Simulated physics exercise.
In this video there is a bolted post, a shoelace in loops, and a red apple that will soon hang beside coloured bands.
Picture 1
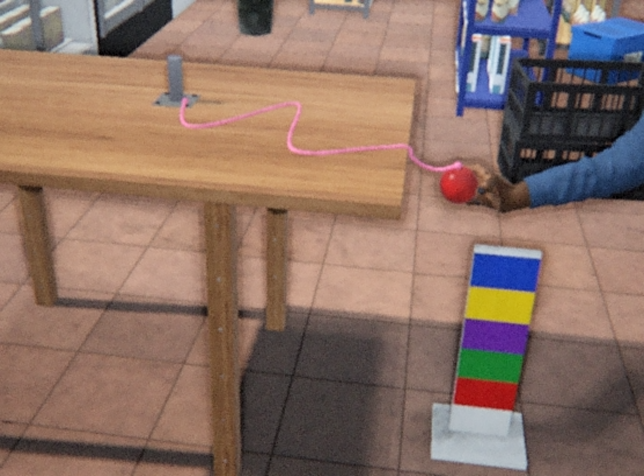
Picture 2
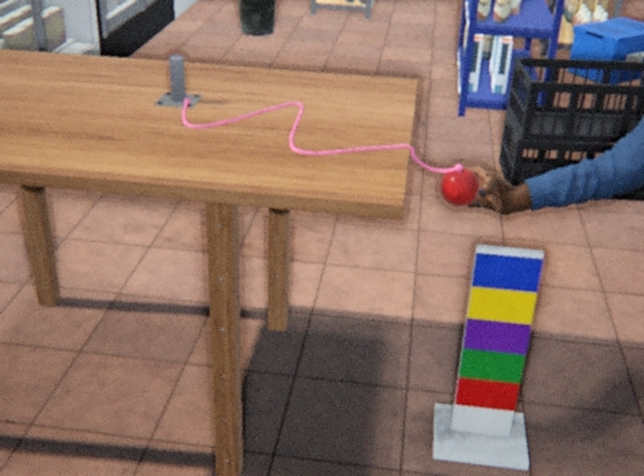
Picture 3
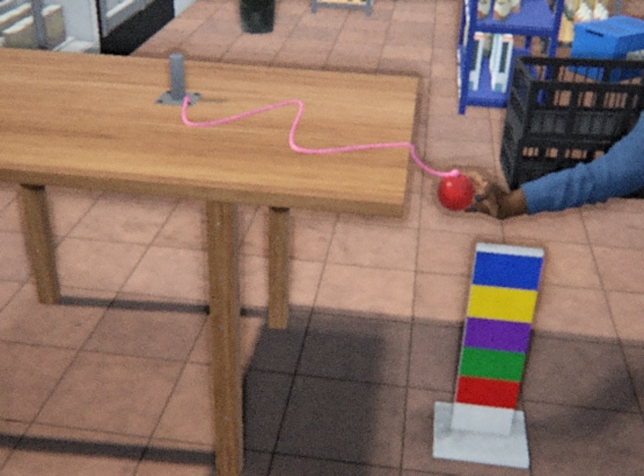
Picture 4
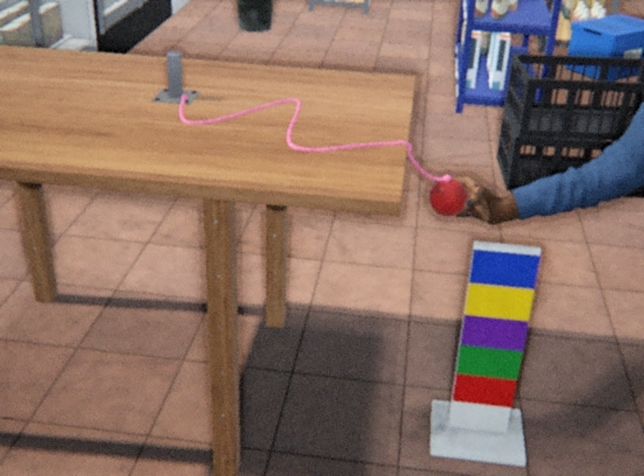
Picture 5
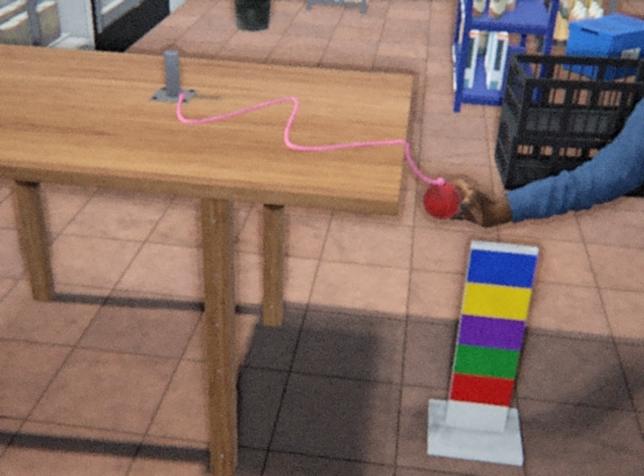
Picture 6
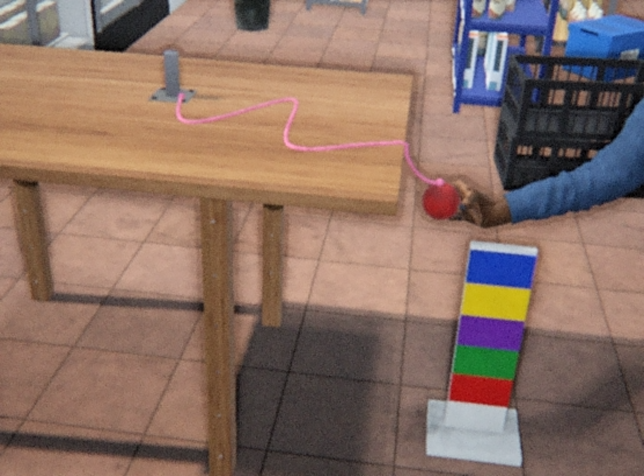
In a shop with a tiled floor, seen from slightly above, a wooden table fills the left side. A pink lace loops across it from a small grey post to a red ball held by a hand reaching in from the right, above a stand striped blue, yellow, purple, green and red. The hand moves the ball slightly down and left, then stays nearly still, while the view shifts very slightly.
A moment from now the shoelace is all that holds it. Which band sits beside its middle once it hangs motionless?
The red band.
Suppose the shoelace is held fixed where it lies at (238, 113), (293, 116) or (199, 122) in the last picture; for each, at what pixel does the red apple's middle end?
About (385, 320), (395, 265) and (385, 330).
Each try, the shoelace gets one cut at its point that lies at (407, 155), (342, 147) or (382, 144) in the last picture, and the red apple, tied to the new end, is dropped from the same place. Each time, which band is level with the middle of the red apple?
First try: Green; second try: Yellow; third try: Purple.
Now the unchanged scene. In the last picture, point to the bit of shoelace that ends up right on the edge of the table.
Answer: The point at (295, 112).
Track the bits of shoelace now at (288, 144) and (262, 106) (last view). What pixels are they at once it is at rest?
They finish at (398, 218) and (334, 121) respectively.
A little later, apple near (416, 376); level with red.
Next, apple near (367, 351); level with red.
Later still, apple near (389, 370); level with red.
When it is over, apple near (382, 370); level with red. Its centre hangs level with the red band.
